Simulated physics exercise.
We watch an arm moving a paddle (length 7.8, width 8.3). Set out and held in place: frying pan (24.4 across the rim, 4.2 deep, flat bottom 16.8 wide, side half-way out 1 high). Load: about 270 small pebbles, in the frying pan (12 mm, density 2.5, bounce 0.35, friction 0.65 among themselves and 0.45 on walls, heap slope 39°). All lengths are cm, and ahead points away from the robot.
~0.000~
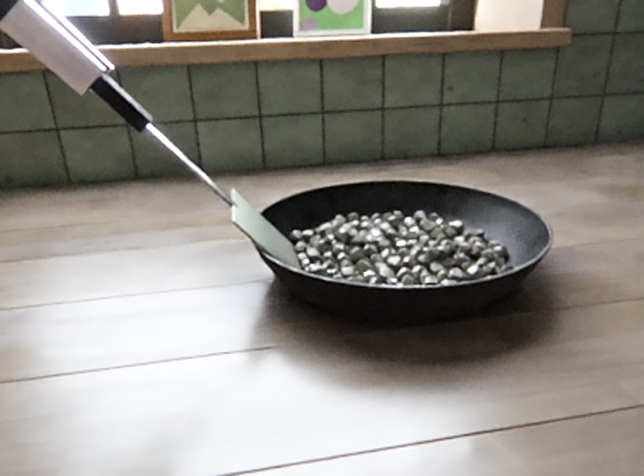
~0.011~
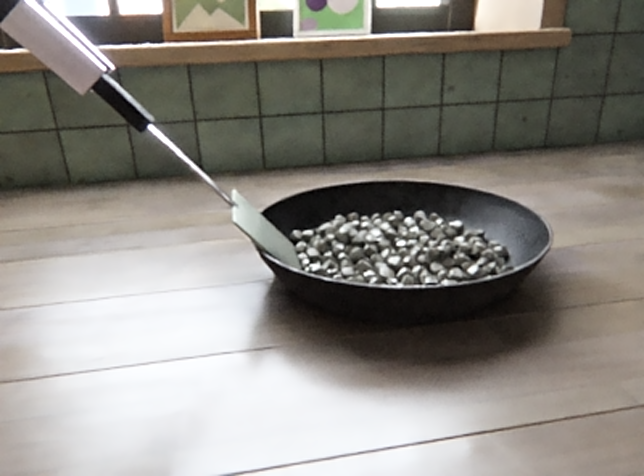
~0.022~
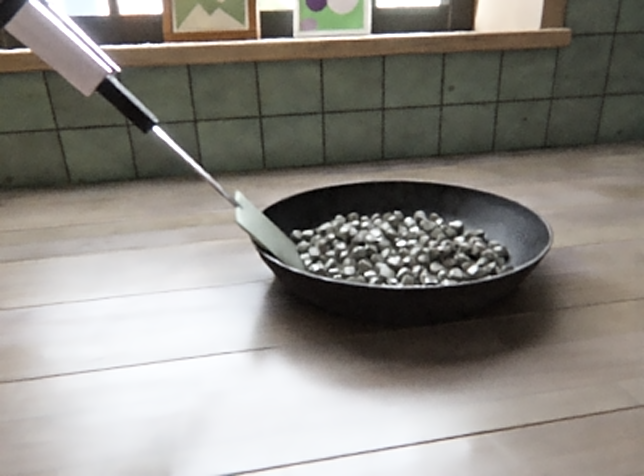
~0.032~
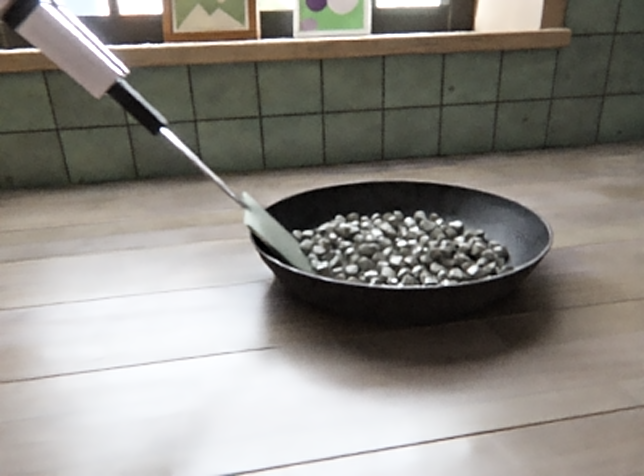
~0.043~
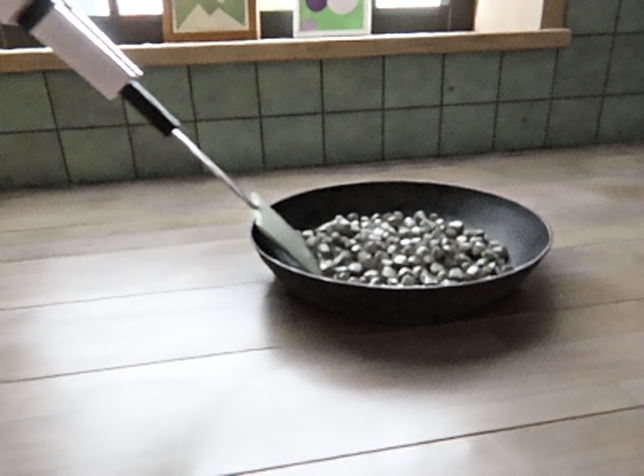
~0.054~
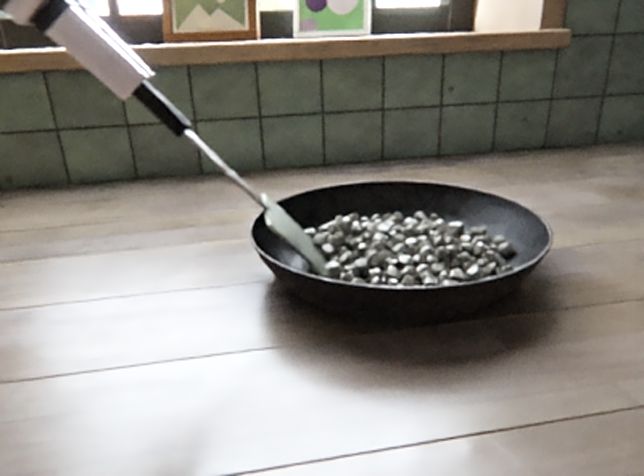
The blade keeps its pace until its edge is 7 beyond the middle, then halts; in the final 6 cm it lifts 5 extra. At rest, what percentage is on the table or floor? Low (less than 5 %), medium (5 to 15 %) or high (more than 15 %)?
On the table or floor the share is medium, 5 to 15 %.
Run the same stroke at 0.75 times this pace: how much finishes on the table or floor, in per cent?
About 5 per cent.
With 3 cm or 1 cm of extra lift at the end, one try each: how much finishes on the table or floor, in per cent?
About 10 and 5 per cent.
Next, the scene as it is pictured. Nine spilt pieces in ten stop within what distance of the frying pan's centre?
Roughly 25 cm.
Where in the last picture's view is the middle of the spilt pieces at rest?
Around (599, 238).
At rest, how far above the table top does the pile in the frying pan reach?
Roughly 5.5 cm.
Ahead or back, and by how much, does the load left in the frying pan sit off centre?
Roughly 4.5 cm ahead.
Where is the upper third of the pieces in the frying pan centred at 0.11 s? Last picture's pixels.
Near (435, 238).
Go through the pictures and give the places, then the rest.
In the first frame, paddle top edge at (232, 204), sloping 50°; upper third of the load around (394, 247), from x 295 to 505, top at y 215; 269 in the frying pan.
In the second frame, paddle top edge at (233, 204), sloping 50°; upper third of the load around (394, 247), from x 295 to 510, top at y 215.
In the third frame, paddle top edge at (237, 205), sloping 50°; upper third of the load around (394, 247), from x 300 to 510, top at y 215.
In the fourth frame, paddle top edge at (245, 207), sloping 50°; upper third of the load around (388, 248), from x 295 to 510, top at y 215.
In the fifth frame, paddle top edge at (255, 208), sloping 50°; upper third of the load around (389, 246), from x 295 to 505, top at y 215.
In the sixth frame, paddle top edge at (266, 208), sloping 50°; upper third of the load around (394, 244), from x 295 to 505, top at y 220; 269 in the frying pan.
After 0.11 s, sloping 50°, highest piece 5 above the table; 269 in the frying pan.
After 0.17 s, sloping 50°, highest piece 6 above the table; 267 in the frying pan, 2 on the blade or in flight.
After 0.40 s, sloping 50°, highest piece 5 above the table; 249 in the frying pan, 20 on the table or floor.
After 1.45 s, sloping 50°, highest piece 5 above the table; 249 in the frying pan, 20 on the table or floor.
At rest, 249 in the frying pan, 20 on the table or floor. That is 7 % on the table or floor.
